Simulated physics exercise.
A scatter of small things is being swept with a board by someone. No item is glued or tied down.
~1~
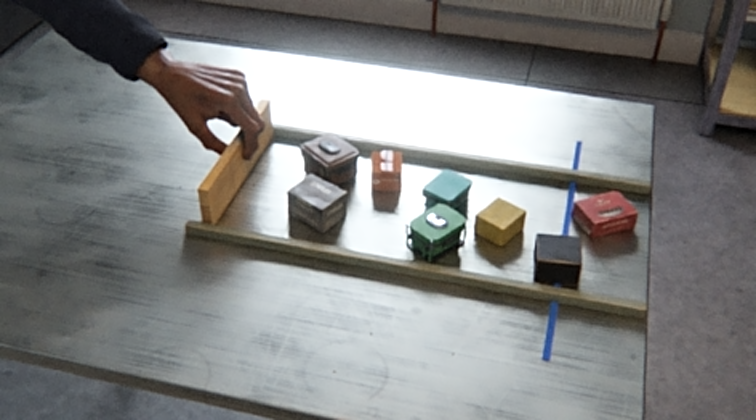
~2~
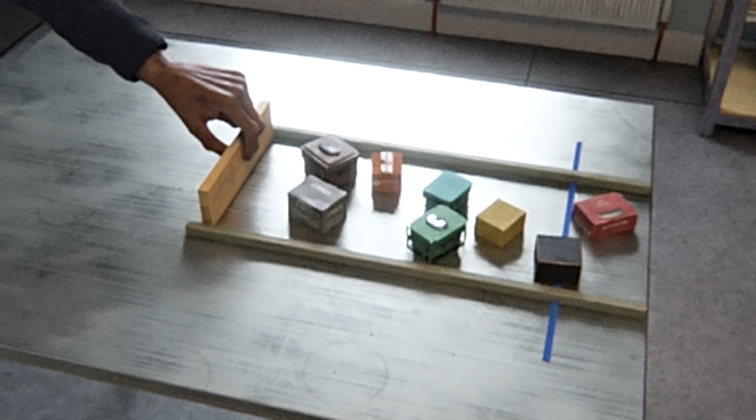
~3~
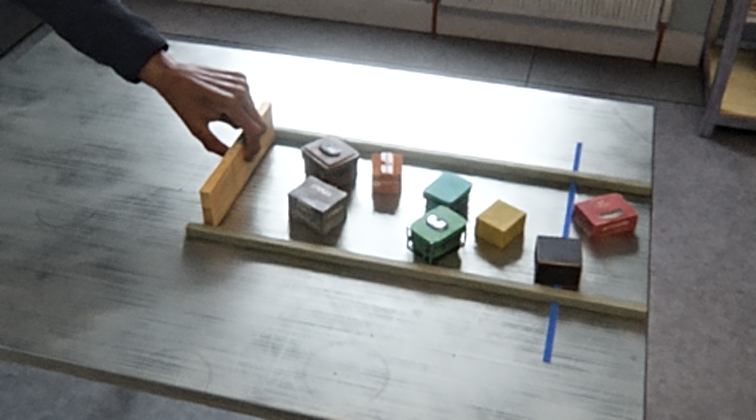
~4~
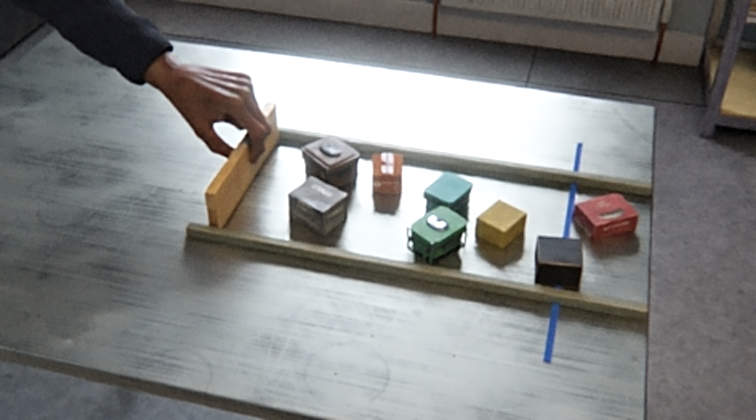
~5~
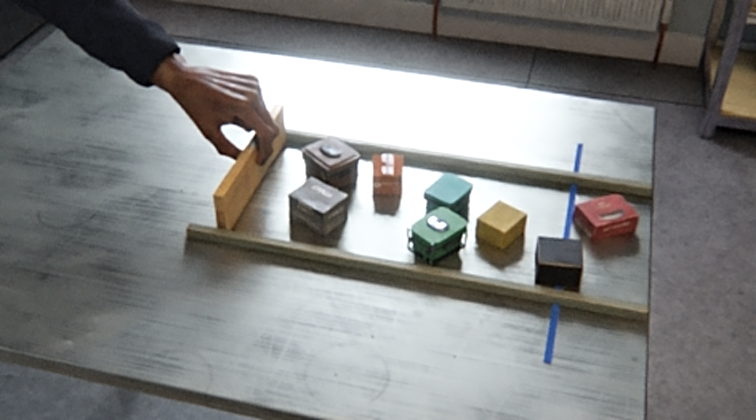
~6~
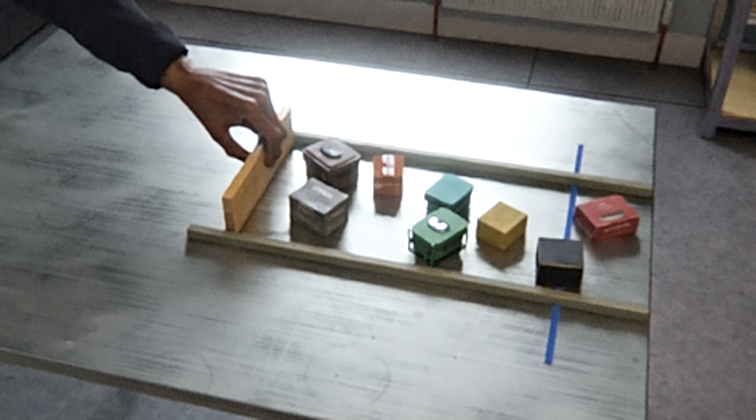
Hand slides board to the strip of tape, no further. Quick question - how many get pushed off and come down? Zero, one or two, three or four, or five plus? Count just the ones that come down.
Count them up and one or two have fallen.
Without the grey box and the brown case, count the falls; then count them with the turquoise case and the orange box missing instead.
Tally per try: 0 / 0.
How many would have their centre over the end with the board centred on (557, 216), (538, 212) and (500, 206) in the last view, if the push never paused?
Past-the-end tally - position 1: 1, position 2: 0, position 3: 0.
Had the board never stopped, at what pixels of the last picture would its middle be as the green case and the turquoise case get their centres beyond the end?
Approx. (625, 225) / approx. (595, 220) for the other.
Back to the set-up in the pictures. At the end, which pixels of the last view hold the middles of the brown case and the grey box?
I'd put one at around (598, 194) and the other at around (592, 247).
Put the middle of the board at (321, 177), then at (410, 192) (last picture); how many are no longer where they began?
Tally: 3; 5.
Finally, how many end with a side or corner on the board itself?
It adds up to 3.
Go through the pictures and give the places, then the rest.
The first picture shows red box (604, 215); black block (557, 259); yellow block (500, 221); board (239, 160); tape (565, 234).
The second picture shows black block (557, 260); board (239, 161).
The third picture shows yellow block (500, 223); grey box (317, 206).
The fourth picture shows red box (605, 216); turquoise case (448, 196).
The fifth picture shows black block (558, 262); green case (438, 236).
The sixth picture shows red box (606, 218); black block (559, 263); yellow block (502, 225); board (261, 167); tape (567, 237).
Soon after, none off yet; red box at rest near (606, 218); black block at rest near (559, 263); yellow block at rest near (502, 225).
After that, none off yet; red box at rest near (606, 218); black block at rest near (562, 264); yellow block displaced about its own width near (544, 236).
In the end, the number that fall off is one or two; gone, red box.
